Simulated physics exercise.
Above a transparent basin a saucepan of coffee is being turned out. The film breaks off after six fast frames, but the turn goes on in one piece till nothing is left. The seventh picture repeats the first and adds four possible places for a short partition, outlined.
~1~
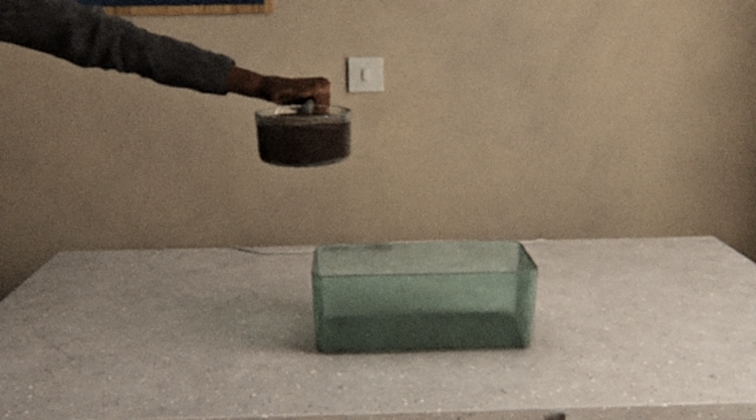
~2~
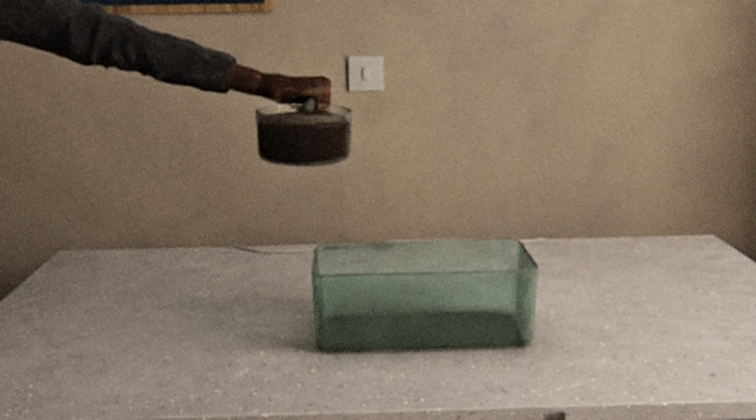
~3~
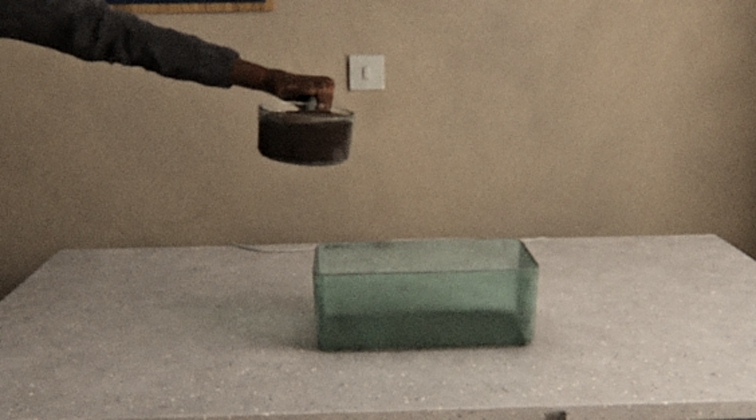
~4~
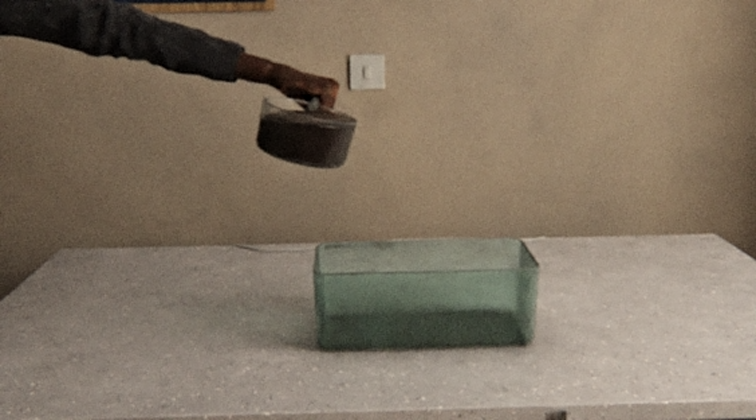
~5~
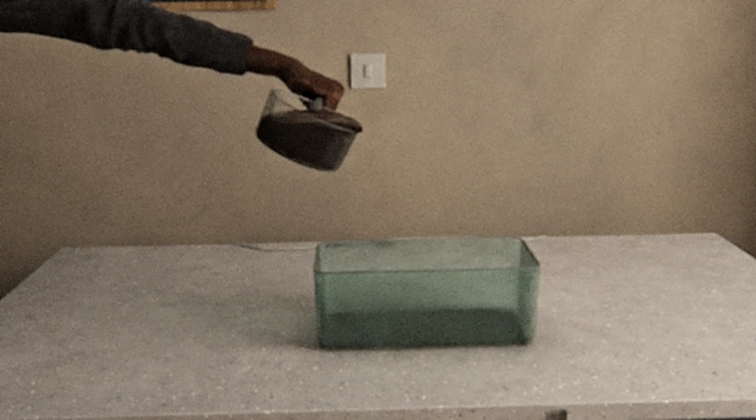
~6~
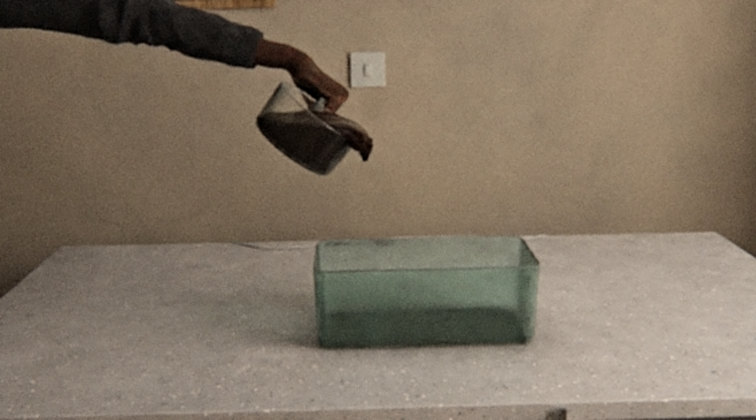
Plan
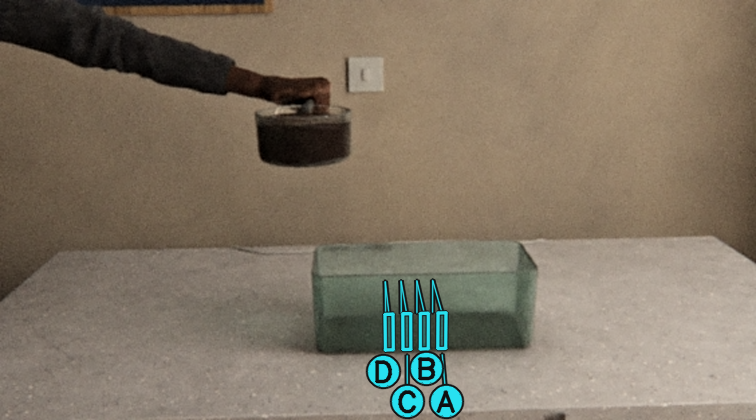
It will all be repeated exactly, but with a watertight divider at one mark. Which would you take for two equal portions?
It is C.
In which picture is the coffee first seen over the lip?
In picture 5.
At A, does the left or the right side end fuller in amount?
The left one.
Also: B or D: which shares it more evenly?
That is slot D.
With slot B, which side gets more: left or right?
More ends on the left.
In cyan, A at (442, 354); B at (424, 354); C at (407, 355); D at (389, 355).
With A, about 94 % ends left of the wall and 5 % right of it.
With B, about 80 % ends left of the wall and 15 % right of it; 5 % is lost outside.
With C, about 50 % ends left of the wall and 48 % right of it.
With D, about 30 % ends left of the wall and 69 % right of it.
